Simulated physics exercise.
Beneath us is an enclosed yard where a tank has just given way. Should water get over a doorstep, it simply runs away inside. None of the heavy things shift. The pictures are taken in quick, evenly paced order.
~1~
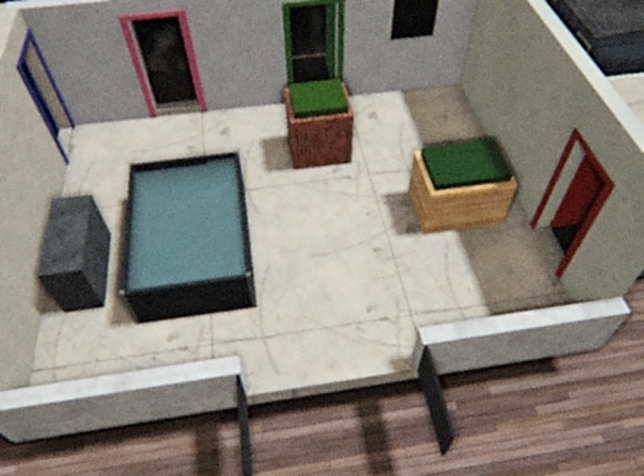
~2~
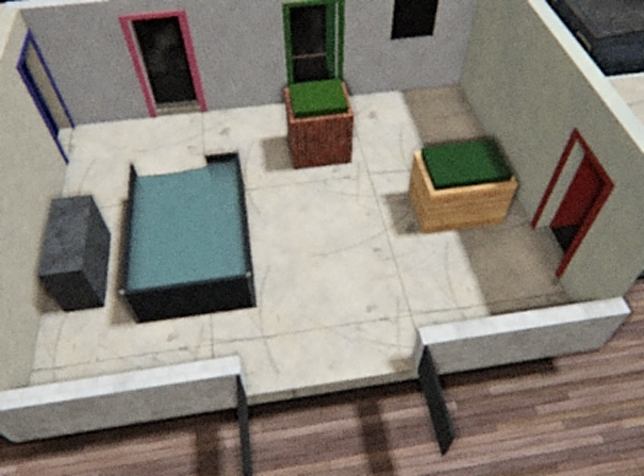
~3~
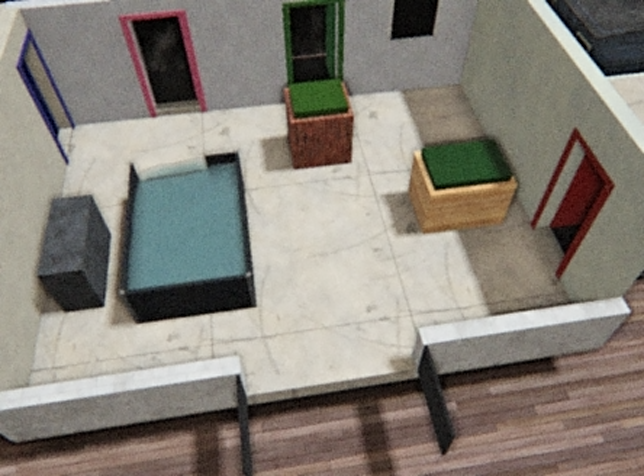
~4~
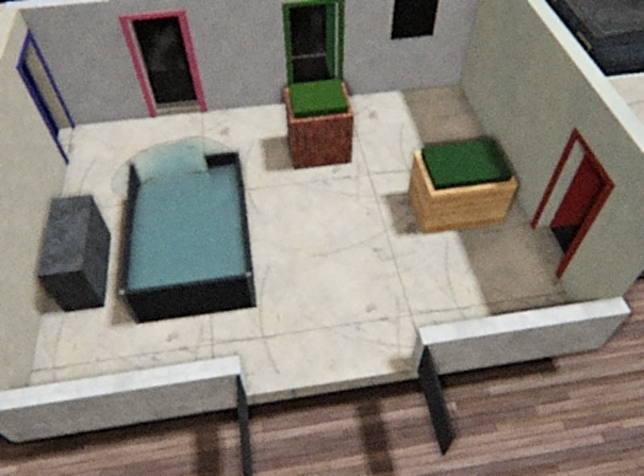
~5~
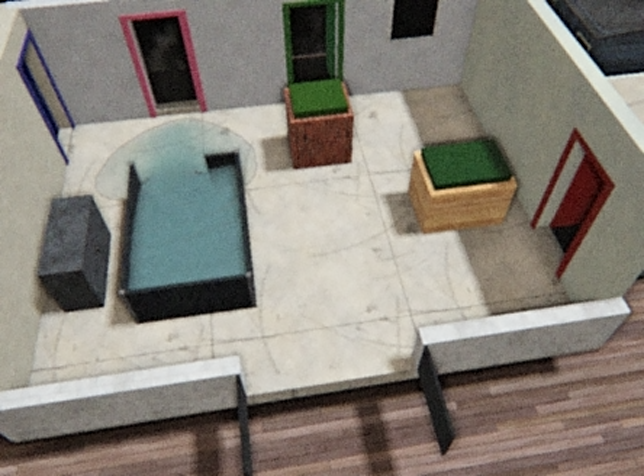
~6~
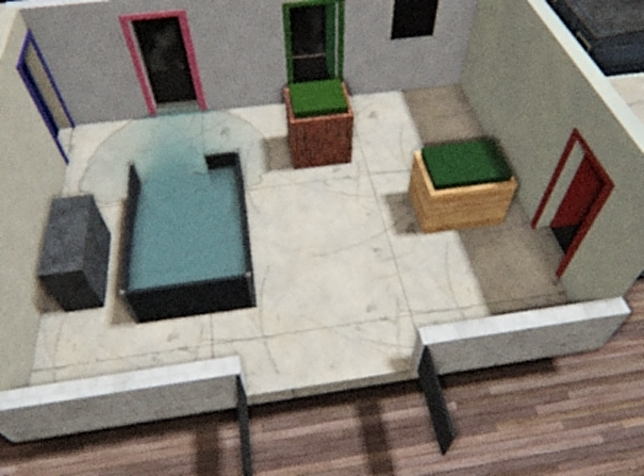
A dark-sided tank of blue-green water in a walled yard gave way at its far side, and the water poured out through the gap, spreading across the pale floor toward the pink-framed doorway.
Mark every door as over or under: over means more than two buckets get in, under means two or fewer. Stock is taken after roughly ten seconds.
Green door - under; red door - under; pink door - over; blue door - over.
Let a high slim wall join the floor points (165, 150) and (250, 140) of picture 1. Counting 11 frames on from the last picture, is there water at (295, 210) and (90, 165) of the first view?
Soaked, soaked.
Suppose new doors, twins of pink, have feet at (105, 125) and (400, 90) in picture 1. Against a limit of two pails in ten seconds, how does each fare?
In order: Tops the limit, stays within it.
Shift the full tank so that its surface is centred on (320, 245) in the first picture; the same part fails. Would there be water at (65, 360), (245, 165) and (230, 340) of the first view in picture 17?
Points in turn: Not reached; inundated; not reached.
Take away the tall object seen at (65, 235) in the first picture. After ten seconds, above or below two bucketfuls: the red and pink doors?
As for the doors, red stays short and pink overshoots too.
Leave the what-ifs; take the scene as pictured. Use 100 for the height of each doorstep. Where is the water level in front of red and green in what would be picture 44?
The first is near 60 per cent, the second near 50 per cent.
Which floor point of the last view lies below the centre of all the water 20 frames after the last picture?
The water's middle lies around (203, 189).
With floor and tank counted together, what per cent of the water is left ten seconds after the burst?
Estimate: 68 %.
A moment on, water covers 20 % of the floor; the green door not reached, the red door not reached, the pink door far over two buckets in, the blue door wet at the sill, nothing in.
Next, water covers 25 % of the floor; the green door wet at the sill, nothing in, the red door not reached, the pink door far over two buckets in, the blue door far over two buckets in.
Then, water covers 35 % of the floor; the green door wet at the sill, nothing in, the red door not reached, the pink door far over two buckets in, the blue door far over two buckets in.
Later, water covers 55 % of the floor; the green door wet at the sill, nothing in, the red door wet at the sill, nothing in, the pink door far over two buckets in, the blue door far over two buckets in.
In the end, water covers 85 % of the floor; the green door wet at the sill, nothing in, the red door wet at the sill, nothing in, the pink door far over two buckets in, the blue door far over two buckets in.
